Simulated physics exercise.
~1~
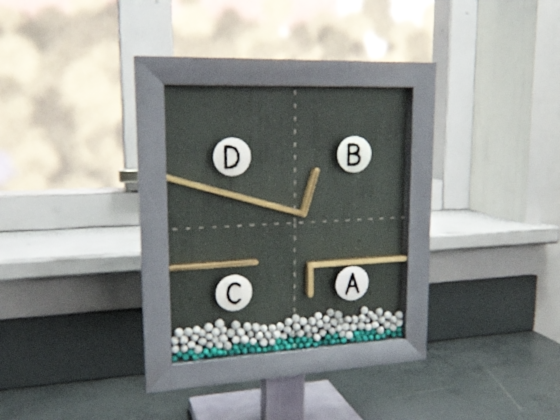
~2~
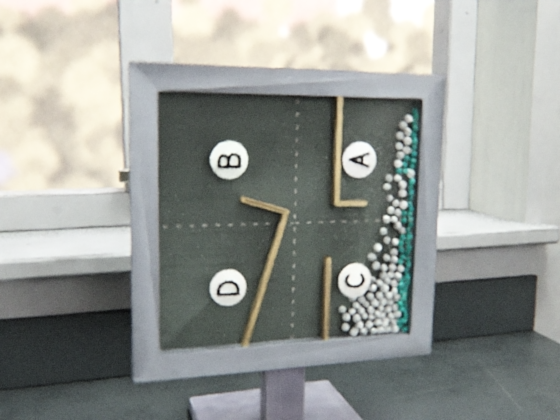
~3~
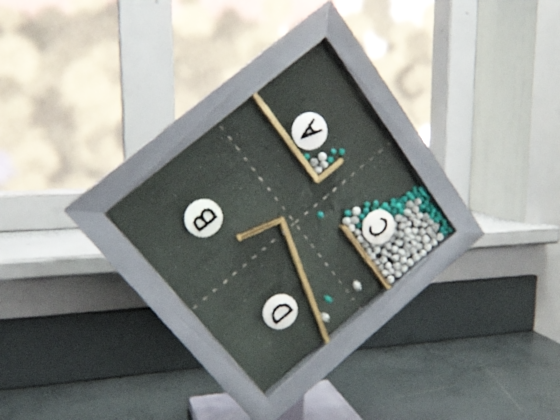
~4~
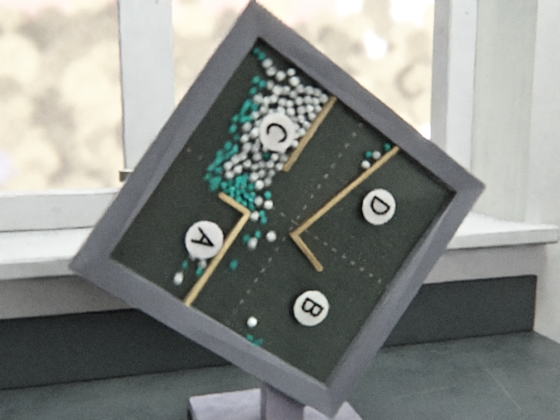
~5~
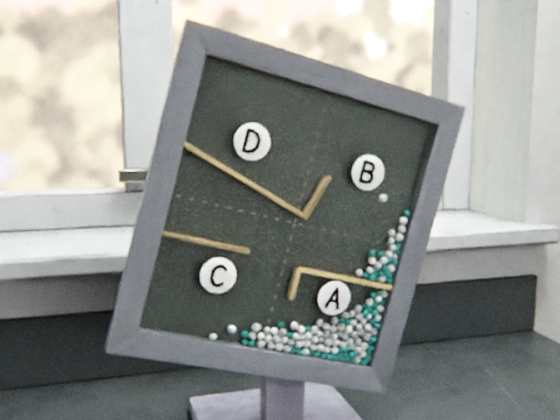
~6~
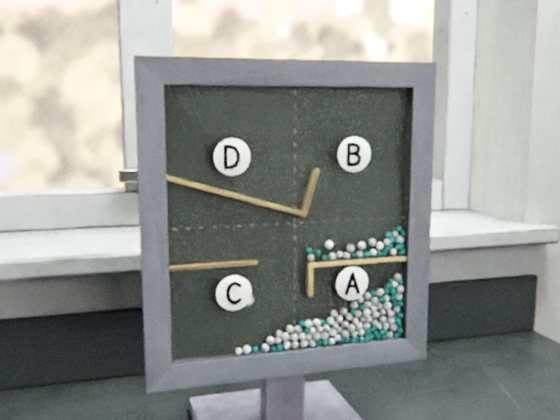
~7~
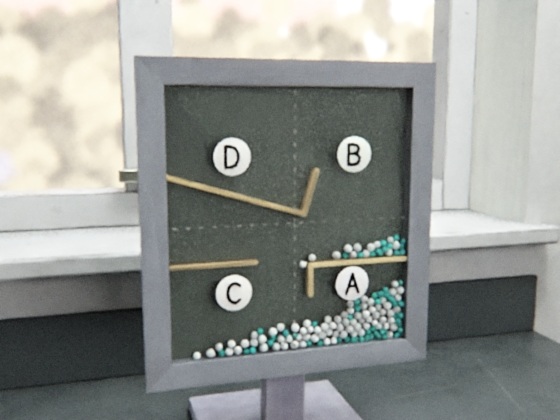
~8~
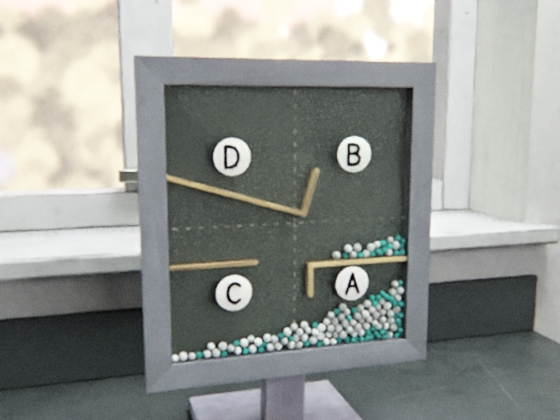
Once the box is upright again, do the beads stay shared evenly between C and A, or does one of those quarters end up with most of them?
One quarter ends up with most of them. Plenty of the beads are in A, a smaller part lies in C, and hardly any are in B or D.
At the start, white and smaller turquoise beads lie in a low layer along the floor of an upright box, beneath C and A. The box turns anticlockwise, and the beads pile against its right side. As it tips further, most of them crowd into C, while a few sit in the corner by A. The turning goes on, carrying C up to the top, and beads spill down towards A. The box comes back upright with the beads heaped at the lower right. Some rest on the ledge above A, and the rest slope leftward, thinning out under C.
